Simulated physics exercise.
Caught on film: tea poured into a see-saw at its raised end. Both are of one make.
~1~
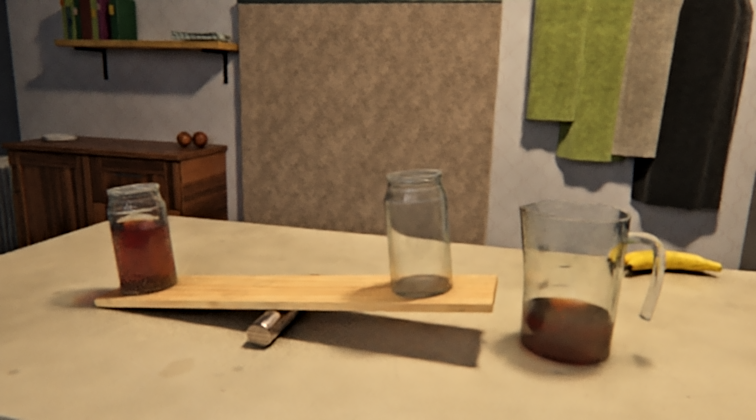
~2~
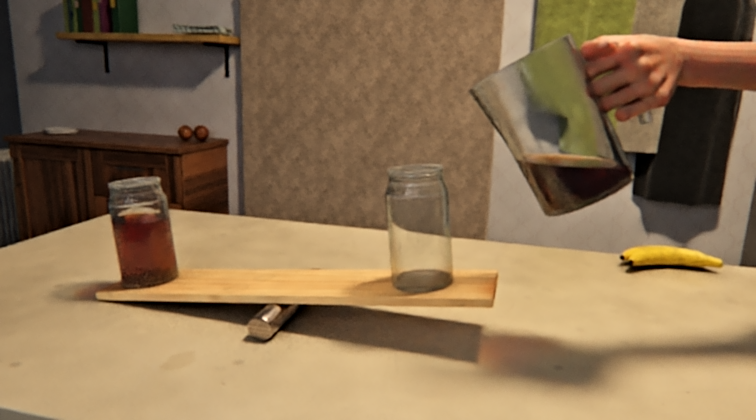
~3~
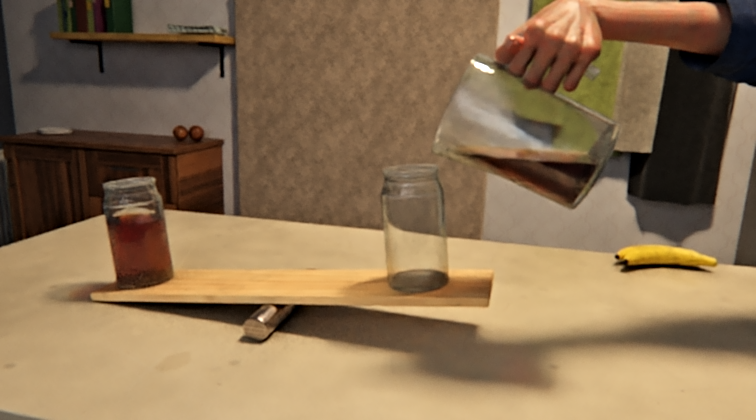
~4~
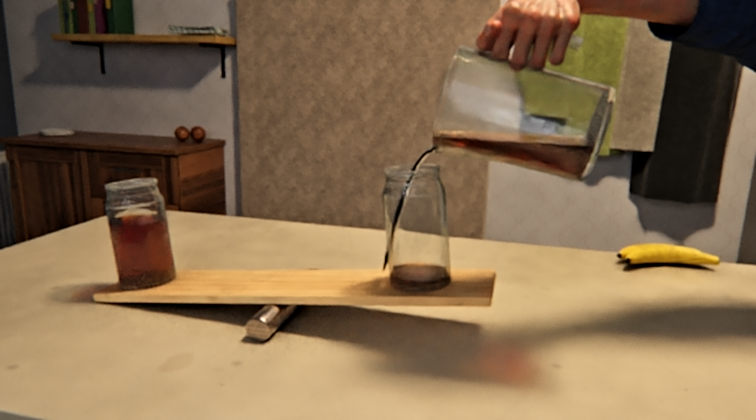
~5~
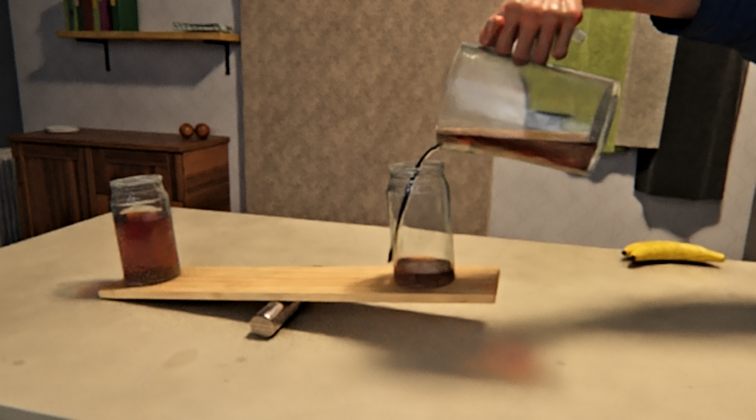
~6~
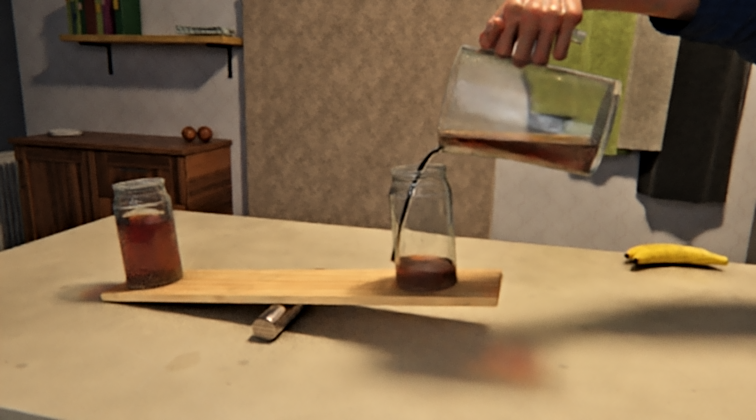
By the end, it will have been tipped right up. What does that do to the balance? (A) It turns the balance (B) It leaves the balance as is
The answer is B.
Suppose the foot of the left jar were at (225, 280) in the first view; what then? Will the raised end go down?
In that case: Flips.
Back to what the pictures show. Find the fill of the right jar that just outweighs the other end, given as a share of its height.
Around 80 per cent, I'd say.
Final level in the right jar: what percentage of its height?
Roughly 55%.
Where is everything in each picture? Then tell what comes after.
The first picture shows at the start; jug (571, 277) about a quarter full; right jar (418, 229) empty, raised; left jar (141, 236) about two thirds full, on the low side.
In the second picture, a hand has the jug; pipe (263, 326); right jar (419, 223) empty.
In the third picture, the jug is tipped; jug (522, 132) tipped 65° with all of its load; right jar (415, 223) empty.
In the fourth picture, the stream is running; pipe (261, 327); right jar nearly empty, surface at (420, 272); left jar about two thirds full, surface at (138, 219).
In the fifth picture, the stream is running; jug (522, 110) tipped 80° with about three quarters of its load; right jar (420, 220) nearly empty.
In the sixth picture, the stream is running; pipe (268, 327); right jar nearly empty, surface at (425, 263); left jar about two thirds full, surface at (145, 219).
Shortly, the right jar is about a third full; the plank leans as before.
Then, the right jar is about half full; the plank leans as before.
At the finish, the right jar is about half full; the plank leans as before.
